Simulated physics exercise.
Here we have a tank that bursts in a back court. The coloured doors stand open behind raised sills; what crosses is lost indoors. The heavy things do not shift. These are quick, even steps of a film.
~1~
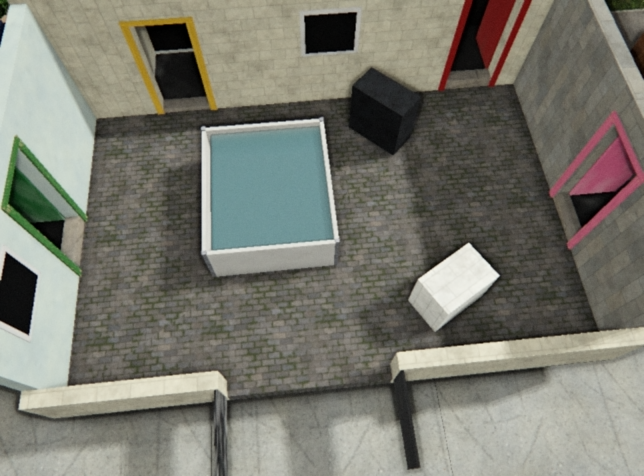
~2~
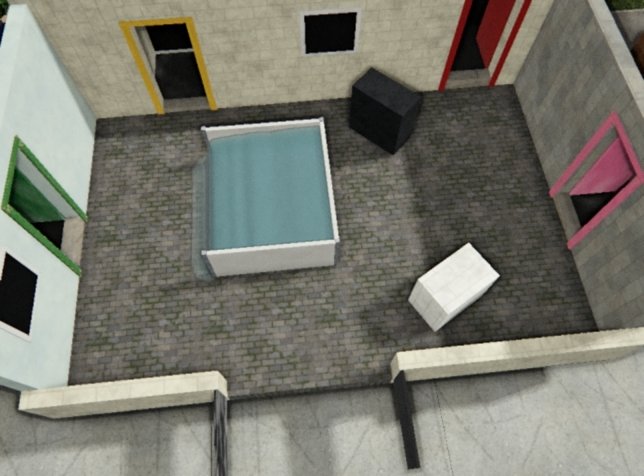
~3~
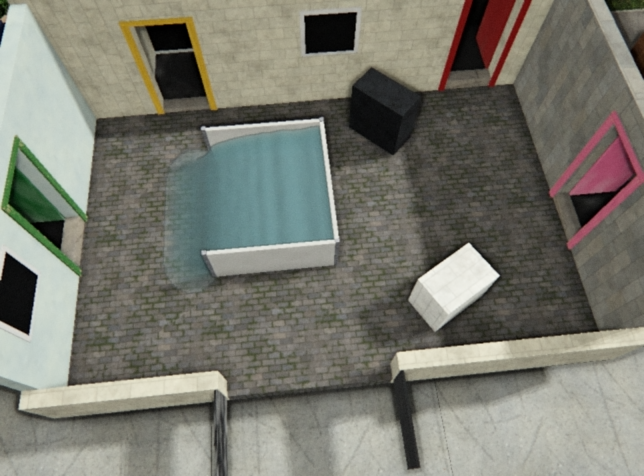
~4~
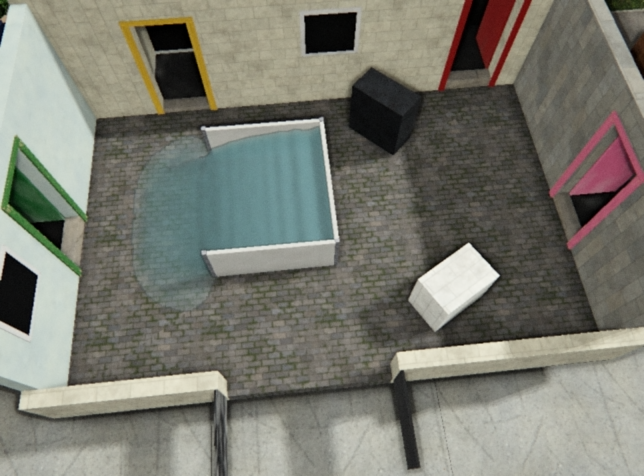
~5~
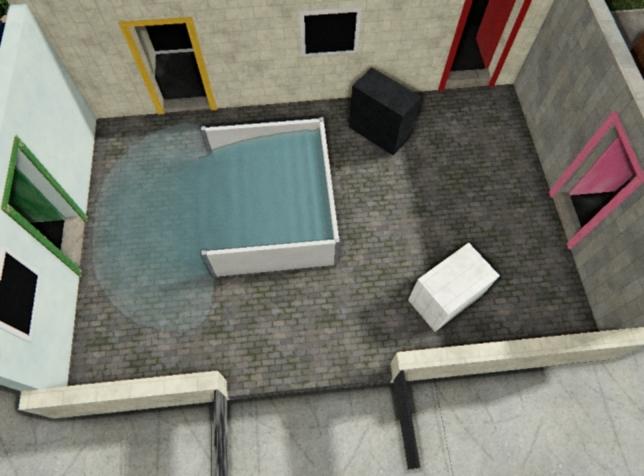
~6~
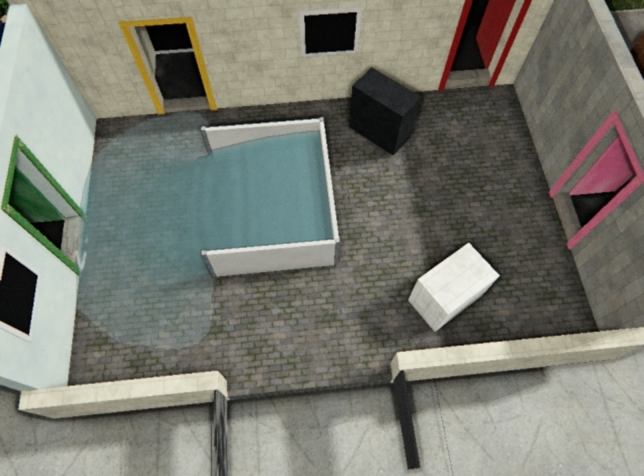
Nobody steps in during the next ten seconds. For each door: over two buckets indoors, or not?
The red door admits no more than that; the pink door admits no more than that; the yellow door lets in a lot; the green door lets in a lot.
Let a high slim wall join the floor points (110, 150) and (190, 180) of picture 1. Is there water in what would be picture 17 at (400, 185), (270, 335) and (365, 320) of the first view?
As listed: Clear, dry, clear.
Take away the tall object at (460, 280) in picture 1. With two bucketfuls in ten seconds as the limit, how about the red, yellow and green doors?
My reading: Red door stays under; yellow door passes that mark; green door is over.
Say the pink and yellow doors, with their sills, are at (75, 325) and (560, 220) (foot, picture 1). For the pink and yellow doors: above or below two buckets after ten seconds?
My reading: The pink one passes that mark; the yellow one lets less in.
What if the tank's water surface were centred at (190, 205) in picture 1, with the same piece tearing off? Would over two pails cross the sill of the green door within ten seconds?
My reading: The green door goes over.
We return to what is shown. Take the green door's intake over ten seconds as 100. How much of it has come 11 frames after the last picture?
Close to 80 %.
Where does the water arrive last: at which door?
The pink-painted one.
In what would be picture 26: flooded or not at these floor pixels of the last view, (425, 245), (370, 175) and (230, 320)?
One after the other: Free of water, free of water, under water.
A moment on, water covers 30 % of the floor; the red door not reached, the pink door not reached, the yellow door wet at the sill, nothing in, the green door far over two buckets in.
Next, water covers 30 % of the floor; the red door not reached, the pink door not reached, the yellow door wet at the sill, nothing in, the green door far over two buckets in.
Then, water covers 55 % of the floor; the red door not reached, the pink door not reached, the yellow door under two buckets in, the green door far over two buckets in.
Later, water covers 95 % of the floor; the red door wet at the sill, nothing in, the pink door wet at the sill, nothing in, the yellow door over two buckets in, the green door far over two buckets in.
In the end, water covers 100 % of the floor; the red door wet at the sill, nothing in, the pink door wet at the sill, nothing in, the yellow door over two buckets in, the green door far over two buckets in.
